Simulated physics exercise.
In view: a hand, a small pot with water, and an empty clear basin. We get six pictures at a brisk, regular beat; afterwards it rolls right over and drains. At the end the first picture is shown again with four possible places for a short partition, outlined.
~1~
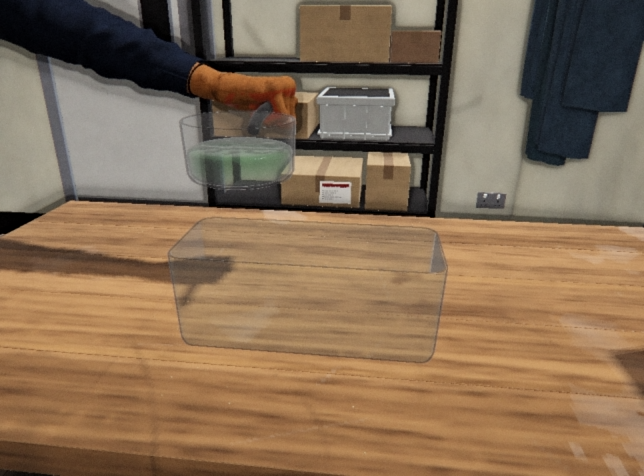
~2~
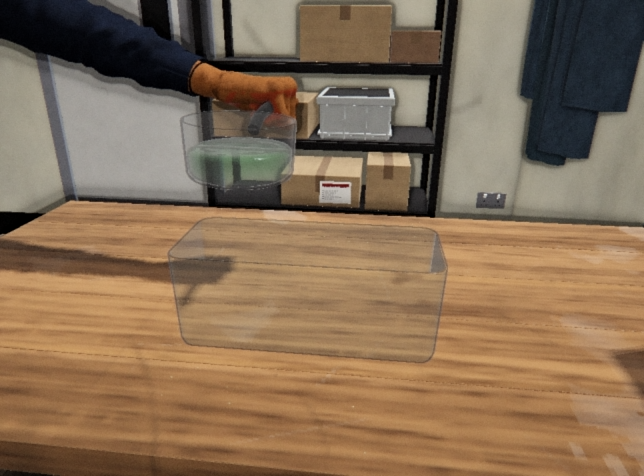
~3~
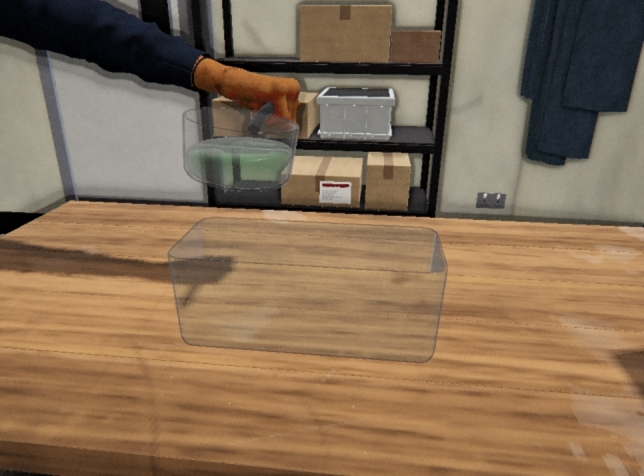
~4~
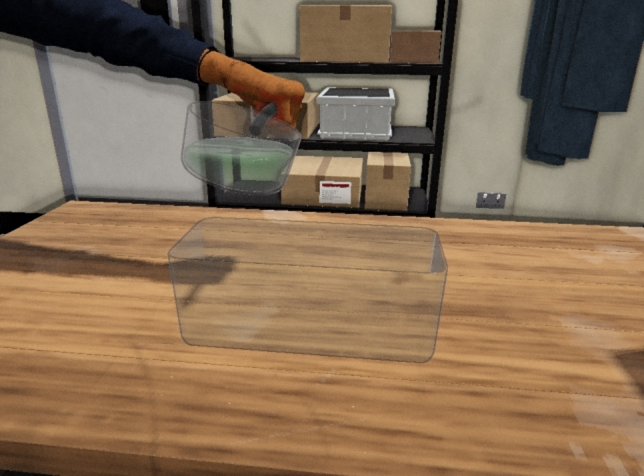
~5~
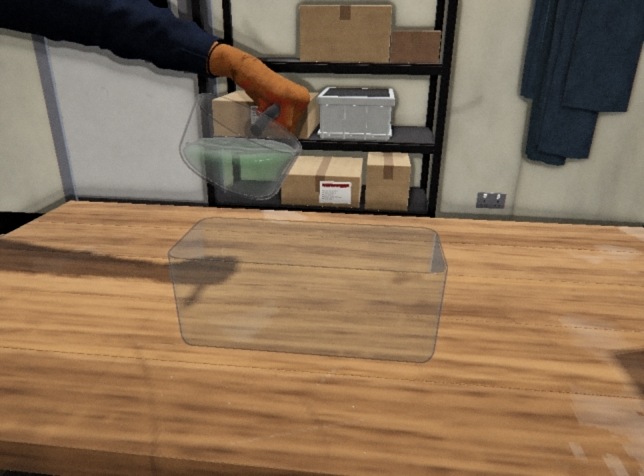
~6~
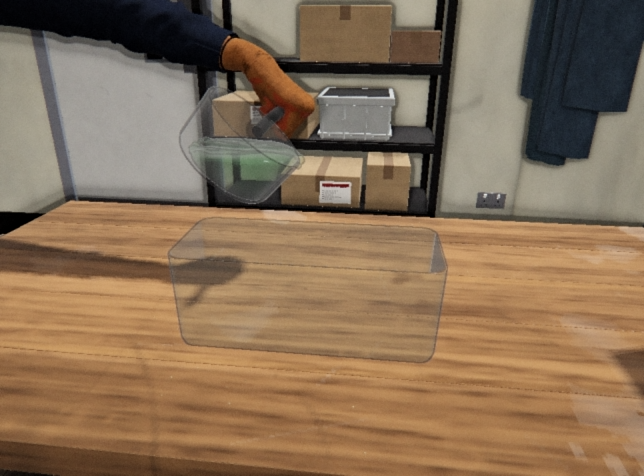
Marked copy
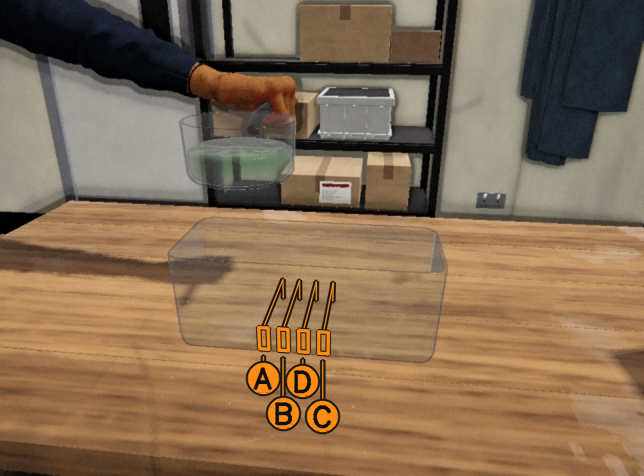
In a storeroom with shelves of cardboard boxes, an orange-gloved hand holds a small clear pot of greenish water above a wooden table, behind an empty clear basin. The pot stays nearly level at first, then the hand tilts it steadily rightward, and water reaches over its lowered lip.
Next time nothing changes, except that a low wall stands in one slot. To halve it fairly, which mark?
C works best here.
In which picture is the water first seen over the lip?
In picture 6.
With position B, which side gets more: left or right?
The right side.
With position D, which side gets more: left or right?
The right one.
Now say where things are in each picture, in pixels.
Upright, lip at (292, 120); basin from (183, 339) to (434, 358); nothing has left yet.
Upright, lip at (293, 122); nothing has left yet.
Tipped about 7°, lip at (295, 128); nothing has left yet.
Tipped about 16°, lip at (298, 137); nothing has left yet.
Tipped about 28°, lip at (299, 149); nothing has left yet.
Tipped about 41°, lip at (298, 163); water is over the lip, down to (298, 163).
On the marked copy, A at (263, 356); B at (283, 357); C at (322, 360); D at (302, 359).
With A, about 5 % ends left of the wall and 94 % right of it.
With B, about 7 % ends left of the wall and 92 % right of it.
With C, about 52 % ends left of the wall and 48 % right of it.
With D, about 28 % ends left of the wall and 72 % right of it.
